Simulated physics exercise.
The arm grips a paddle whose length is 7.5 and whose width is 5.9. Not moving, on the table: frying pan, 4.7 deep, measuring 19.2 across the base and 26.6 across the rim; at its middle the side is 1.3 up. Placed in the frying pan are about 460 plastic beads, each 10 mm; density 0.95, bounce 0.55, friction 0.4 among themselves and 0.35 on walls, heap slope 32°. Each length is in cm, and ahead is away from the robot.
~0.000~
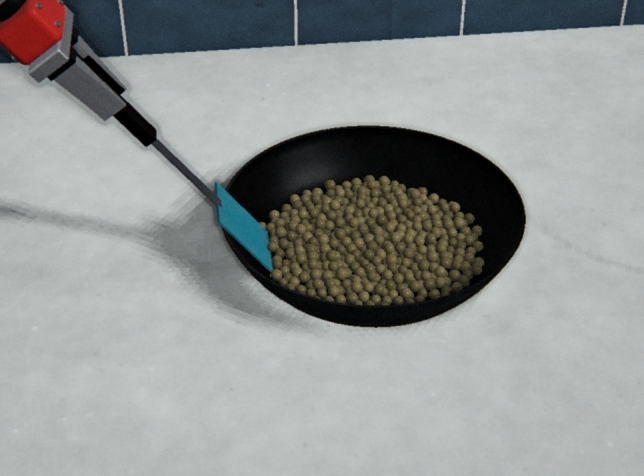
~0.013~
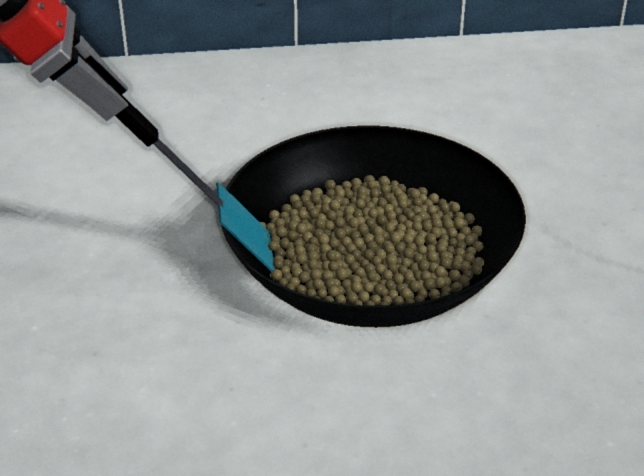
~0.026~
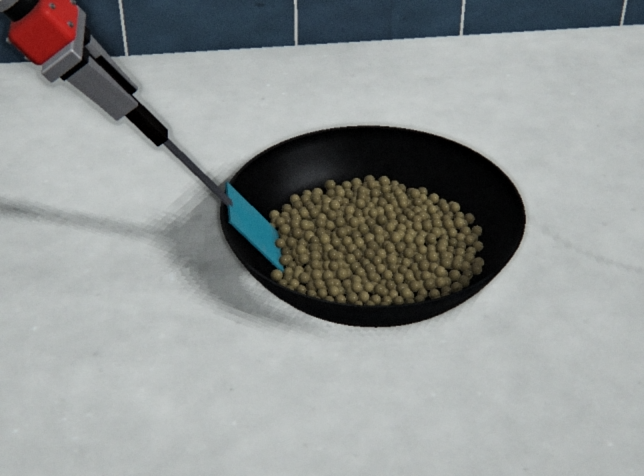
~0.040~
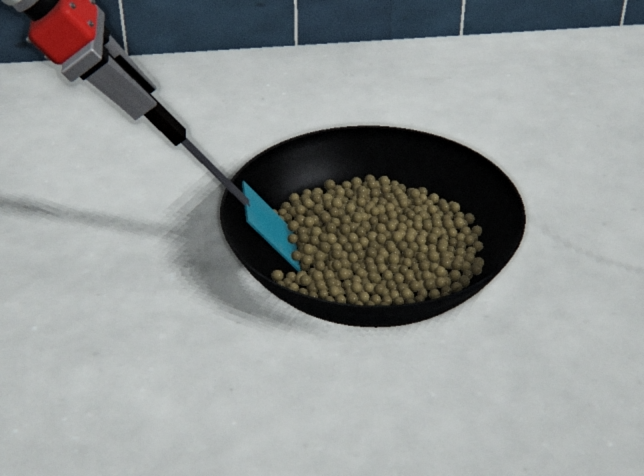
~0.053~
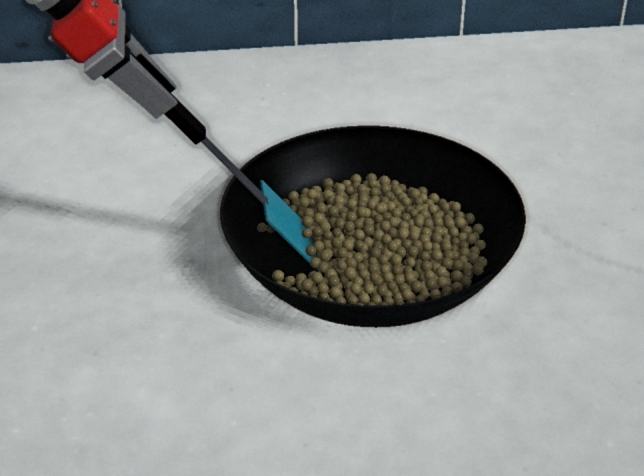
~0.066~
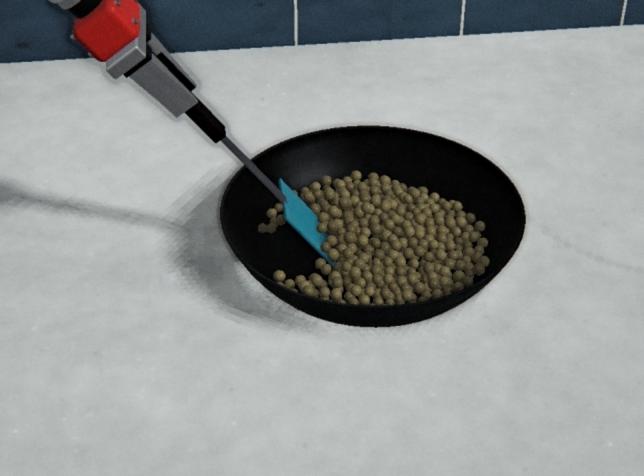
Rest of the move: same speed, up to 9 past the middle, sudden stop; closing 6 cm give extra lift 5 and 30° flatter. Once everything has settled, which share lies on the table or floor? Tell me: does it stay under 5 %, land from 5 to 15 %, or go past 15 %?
It lands from 5 to 15 %.
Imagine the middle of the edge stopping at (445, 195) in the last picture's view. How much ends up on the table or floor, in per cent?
The share ending on the table or floor is about 5 per cent.
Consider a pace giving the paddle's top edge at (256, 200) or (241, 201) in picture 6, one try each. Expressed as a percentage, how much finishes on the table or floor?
Some 5 and 0 per cent.
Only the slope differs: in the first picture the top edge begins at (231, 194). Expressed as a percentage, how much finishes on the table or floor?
Some 5 per cent.
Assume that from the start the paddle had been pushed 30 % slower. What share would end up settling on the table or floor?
About 5 per cent.
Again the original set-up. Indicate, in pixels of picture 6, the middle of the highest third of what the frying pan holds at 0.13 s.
It is centred at roughly (419, 225).
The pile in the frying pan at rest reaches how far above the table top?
It reaches about 3.5 cm.
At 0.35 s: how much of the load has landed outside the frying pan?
It is near 8 percent.
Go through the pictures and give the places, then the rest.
The first frame shows paddle top edge at (217, 202), sloping 54°; upper third of the load around (369, 237), from x 260 to 480, top at y 180; 460 in the frying pan.
The second frame shows paddle top edge at (219, 202), sloping 54°; upper third of the load around (369, 237), from x 260 to 480, top at y 180.
The third frame shows paddle top edge at (228, 201), sloping 54°; upper third of the load around (368, 236), from x 260 to 480, top at y 180.
The fourth frame shows paddle top edge at (245, 201), sloping 54°; upper third of the load around (368, 235), from x 260 to 480, top at y 180.
The fifth frame shows paddle top edge at (264, 199), sloping 54°; upper third of the load around (366, 233), from x 260 to 480, top at y 180.
The sixth frame shows paddle top edge at (282, 198), sloping 54°; upper third of the load around (366, 231), from x 265 to 485, top at y 175; 460 in the frying pan.
By 0.10 s, sloping 54°, highest piece 6 above the table; 460 in the frying pan.
By 0.13 s, sloping 46°, highest piece 6 above the table; 460 in the frying pan.
By 0.35 s, sloping 24°, highest piece 7 above the table; 420 in the frying pan, 36 on the table or floor, 4 on the blade or in flight.
By 1.40 s, sloping 24°, highest piece 3 above the table; 420 in the frying pan, 40 on the table or floor.
Final count, 420 in the frying pan, 40 on the table or floor. That is 9 % on the table or floor.
